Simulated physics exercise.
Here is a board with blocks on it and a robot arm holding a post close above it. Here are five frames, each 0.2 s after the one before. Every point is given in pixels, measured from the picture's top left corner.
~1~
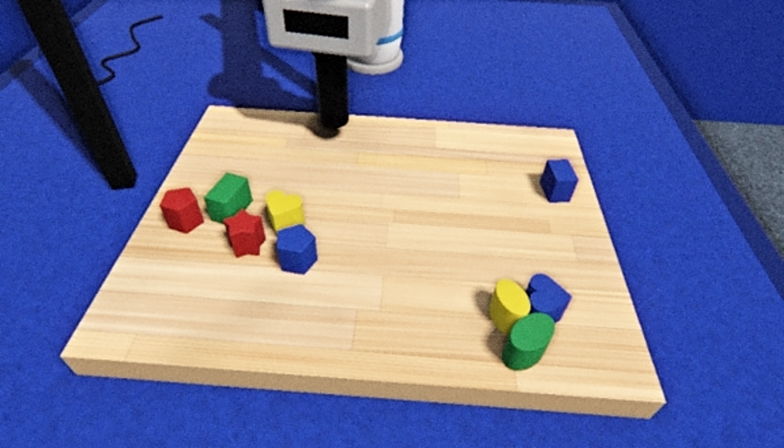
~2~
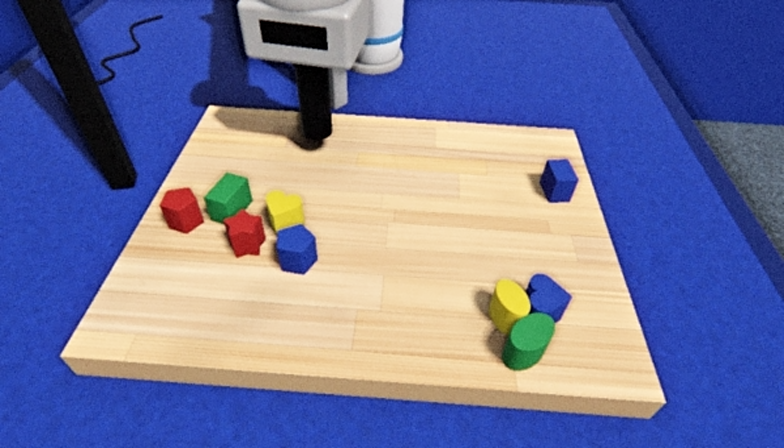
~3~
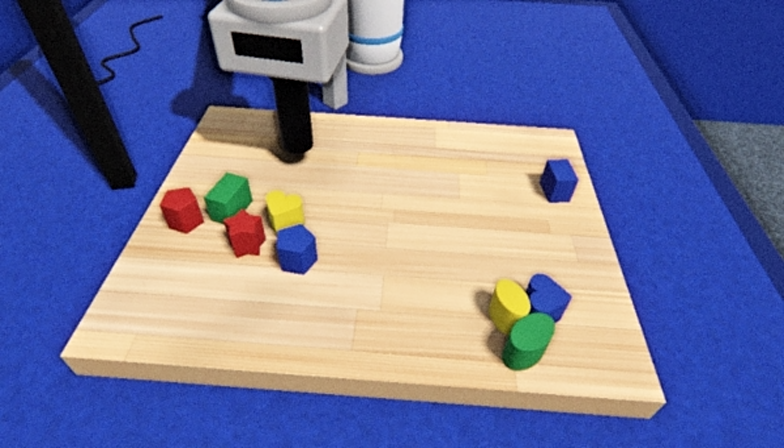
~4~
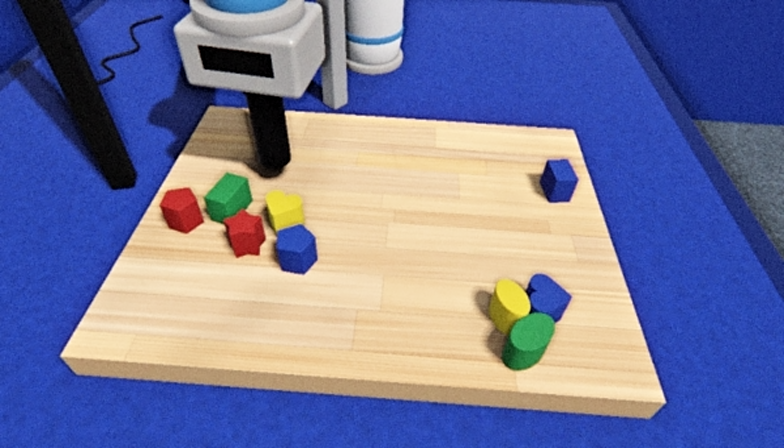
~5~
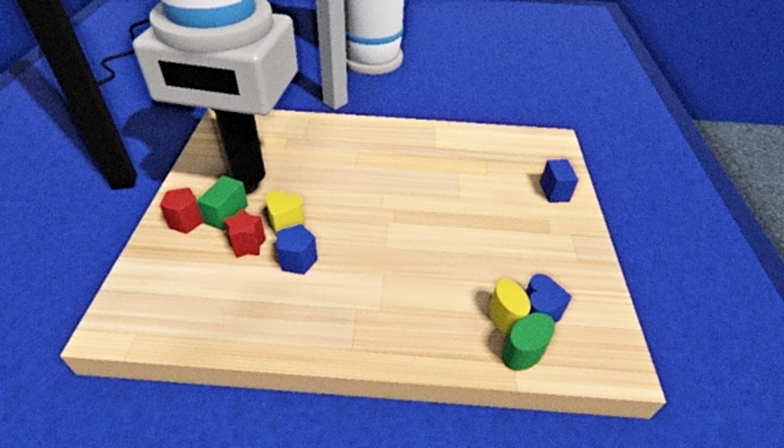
On a wooden board scattered with colored blocks, a robot arm moved its black post from the back edge toward the left and nearer the viewer, then nudged the green block slightly left.
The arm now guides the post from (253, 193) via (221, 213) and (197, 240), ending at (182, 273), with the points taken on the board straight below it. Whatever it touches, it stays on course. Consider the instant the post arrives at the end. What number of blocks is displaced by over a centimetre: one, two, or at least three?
It looks like two blocks will be pushed more than about 1 cm.
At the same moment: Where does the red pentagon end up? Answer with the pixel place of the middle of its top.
It should be at (157, 207) by then.
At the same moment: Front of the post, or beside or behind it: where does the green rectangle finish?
I think it holds its spot in front.
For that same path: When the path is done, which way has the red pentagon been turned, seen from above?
Twists clockwise.
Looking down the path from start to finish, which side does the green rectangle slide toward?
Facing from start to end, it shifts left.
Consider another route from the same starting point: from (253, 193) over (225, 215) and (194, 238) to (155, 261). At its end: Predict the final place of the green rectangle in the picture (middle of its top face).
About (123, 272).
The first path, step by step. One third of the way, post at (215, 196); red pentagon at (175, 198); green rectangle at (193, 217).
Two thirds of the way, post at (190, 223); red pentagon at (157, 207), turned 65° clockwise; green rectangle at (168, 247), turned 15° anticlockwise.
At the end, post at (174, 255); red pentagon at (157, 207), turned 65° clockwise; green rectangle at (146, 284); red star-shaped block unmoved.
